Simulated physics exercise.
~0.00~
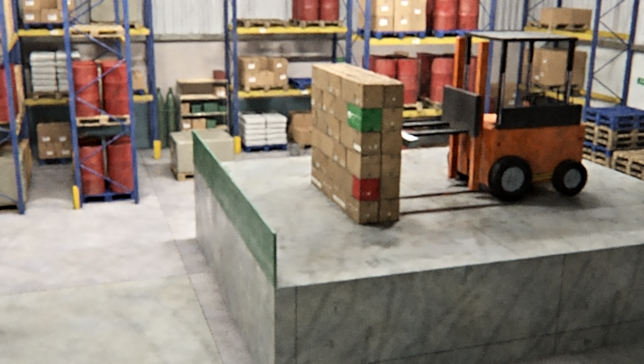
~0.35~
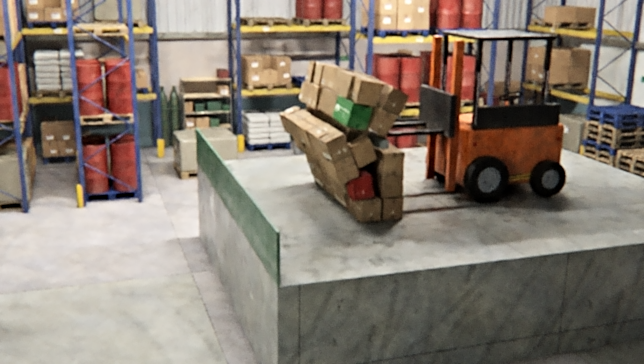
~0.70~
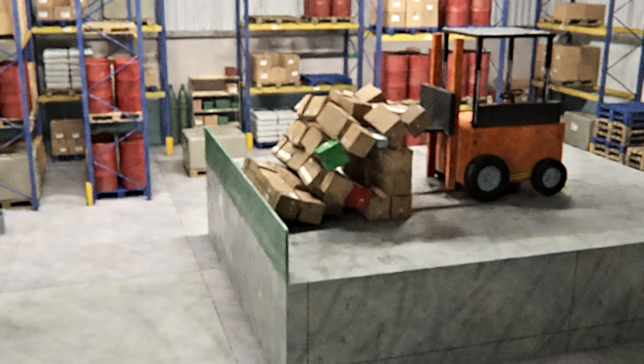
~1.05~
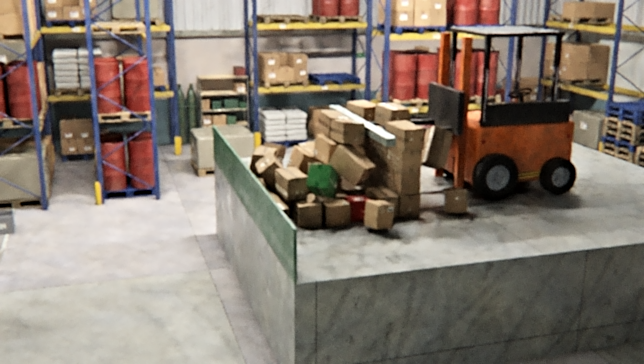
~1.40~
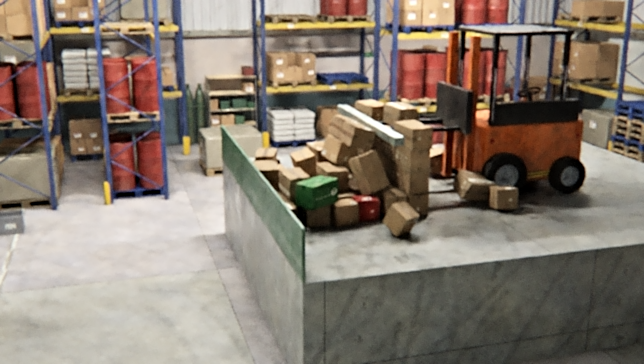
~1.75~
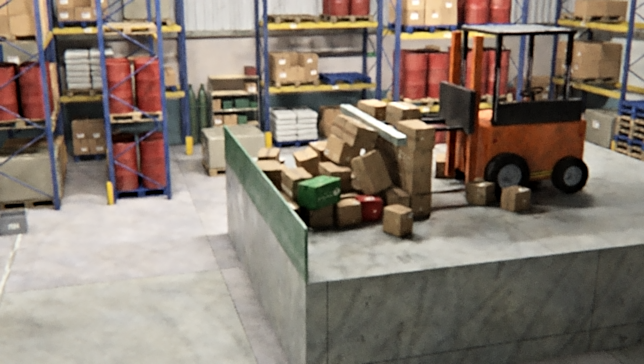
On a raised concrete platform in a warehouse, an orange forklift stands behind a tall stack of brown cartons, with one green and one red among them. The forklift moves left and its beam presses into the stack, whose upper part leans toward the low green board at the platform's edge. The leaning cartons break apart and tumble left, the green one rolling down with them, while the forklift stops. They heap against the board, and a few drop near the forklift's front. Everything settles with the green and red cartons low in the pile and none over the edge.
